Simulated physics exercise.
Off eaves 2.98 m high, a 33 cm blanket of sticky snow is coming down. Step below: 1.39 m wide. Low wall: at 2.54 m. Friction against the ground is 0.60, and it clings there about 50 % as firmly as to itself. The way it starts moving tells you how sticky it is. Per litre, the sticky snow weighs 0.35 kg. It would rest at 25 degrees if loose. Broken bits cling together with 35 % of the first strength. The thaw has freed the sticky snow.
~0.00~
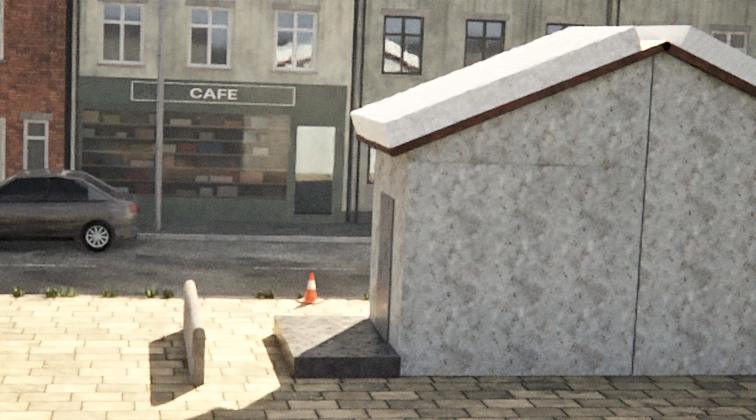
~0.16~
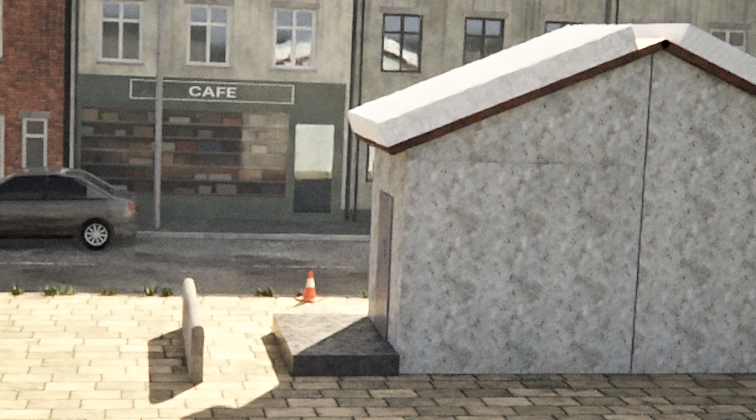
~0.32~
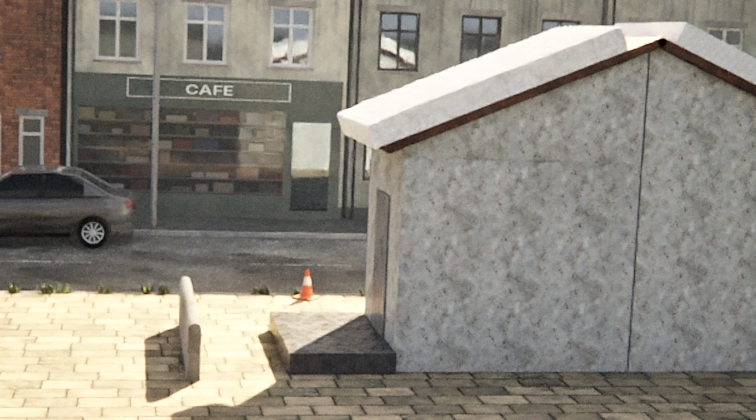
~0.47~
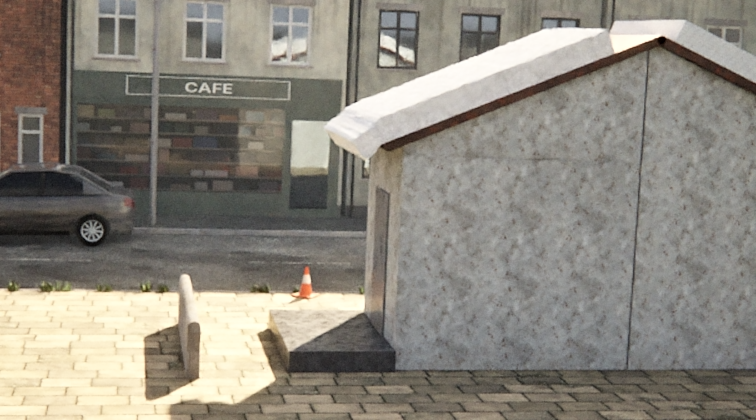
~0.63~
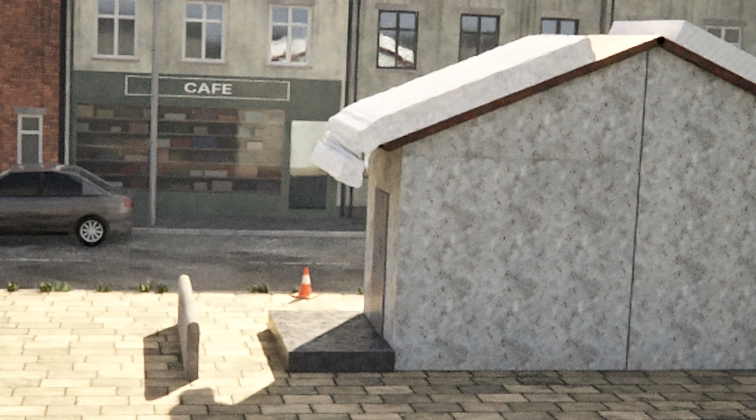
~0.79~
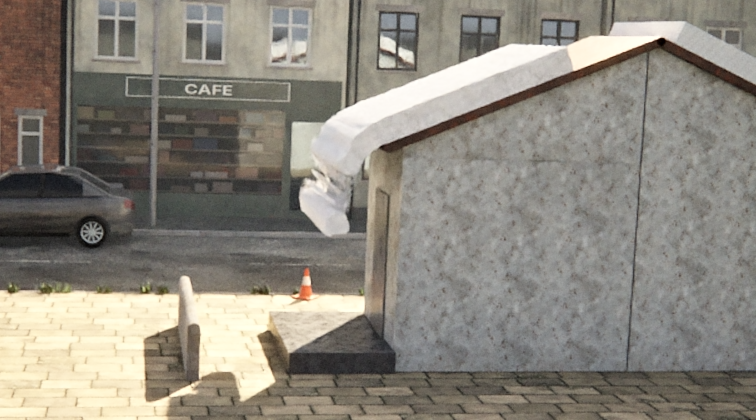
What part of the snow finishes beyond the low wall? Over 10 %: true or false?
True.
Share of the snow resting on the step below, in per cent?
Roughly 18 percent.
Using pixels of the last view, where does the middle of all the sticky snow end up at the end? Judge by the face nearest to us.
Roughly pixel (223, 352) on the near face.
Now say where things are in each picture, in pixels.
The first frame shows front end of the sticky snow at (383, 124), 1 % of it past the eaves, in one piece.
The second frame shows front end of the sticky snow at (379, 123), its middle shifted 3.8 cm, 2 % of it past the eaves, in one piece.
The third frame shows front end of the sticky snow at (368, 130), its middle shifted 15 cm, 5 % of it past the eaves, in one piece.
The fourth frame shows front end of the sticky snow at (354, 144), its middle shifted 33 cm, 10 % of it past the eaves, in one piece.
The fifth frame shows front end of the sticky snow at (339, 180), its middle shifted 59 cm, 17 % of it past the eaves, cracking.
The sixth frame shows front end of the sticky snow at (325, 222), its middle shifted 93 cm, 27 % of it past the eaves, cracking.
By 1.19 s, 63 % is still on the roof and 0 % is past the low wall.
By 1.66 s, 14 % is still on the roof and 0 % is past the low wall.
By 2.13 s, none is still on the roof and 16 % is past the low wall.
By 2.60 s, none is still on the roof and 17 % is past the low wall.
By 3.30 s, at the end, none is still on the roof and 17 % is past the low wall.
